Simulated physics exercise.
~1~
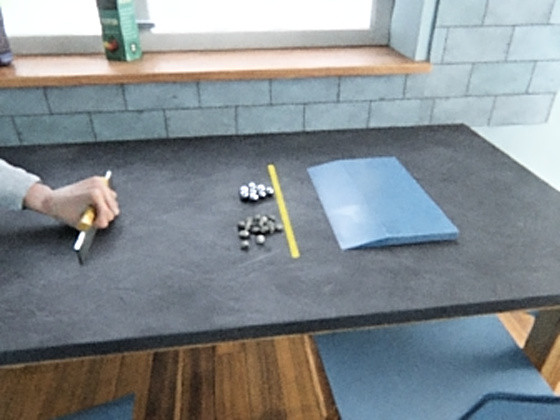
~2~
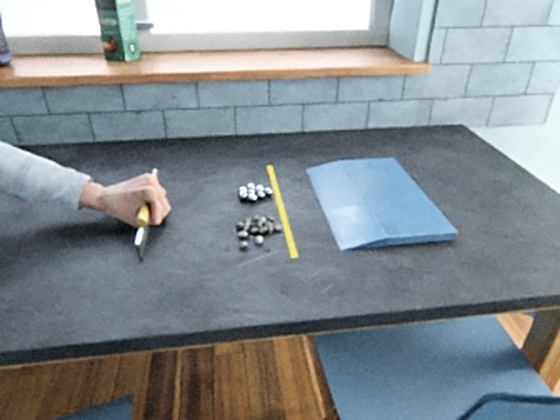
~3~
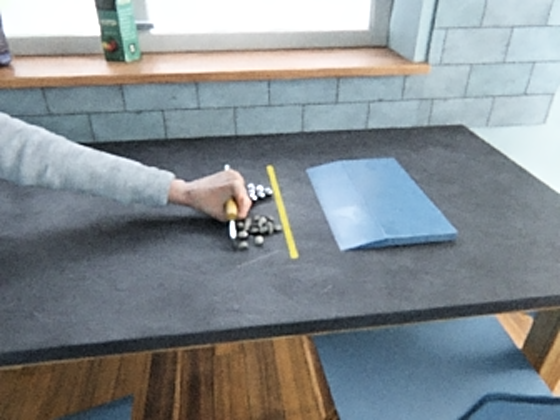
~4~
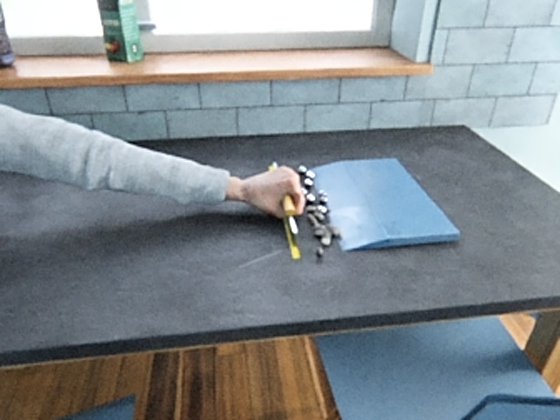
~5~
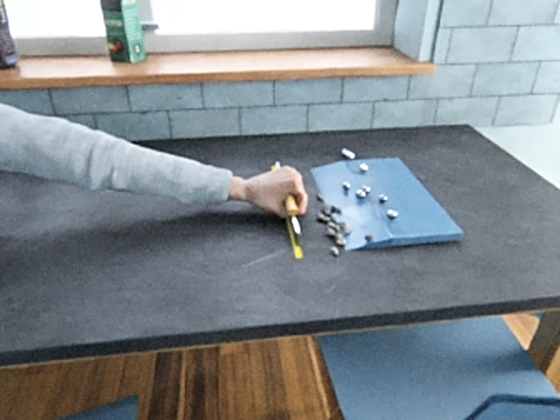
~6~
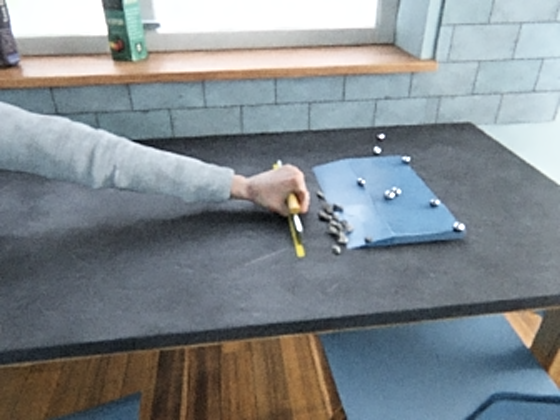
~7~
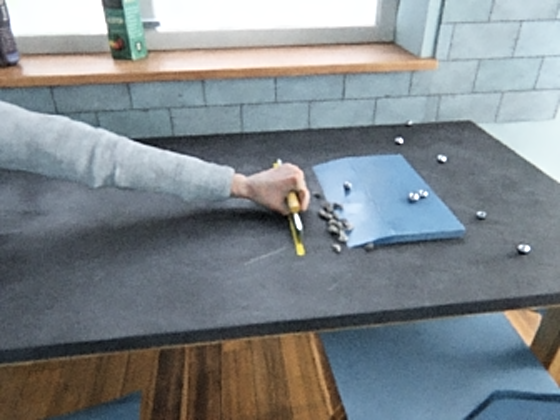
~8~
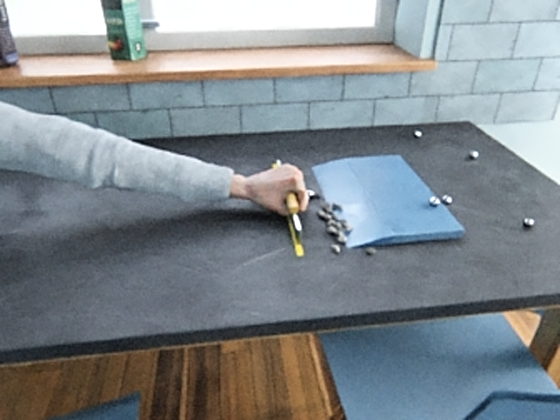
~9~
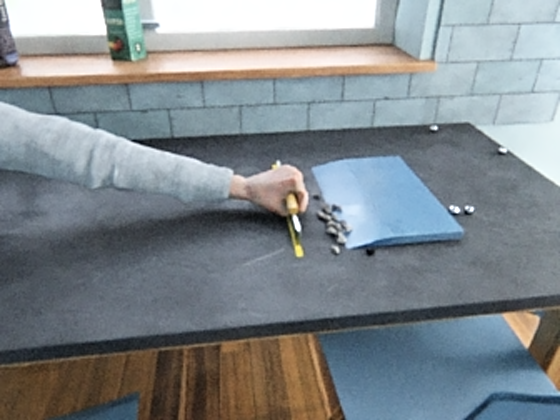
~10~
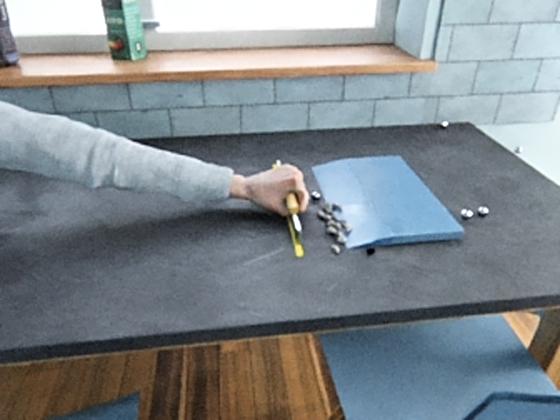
The video shows a hand sweeping a scraper rightward across a dark table, pushing two clusters of small objects until it stops at yellow tape; the shiny back pieces scatter over a low blue wedge and mostly beyond it, while the duller front pieces settle mostly at its near edge.
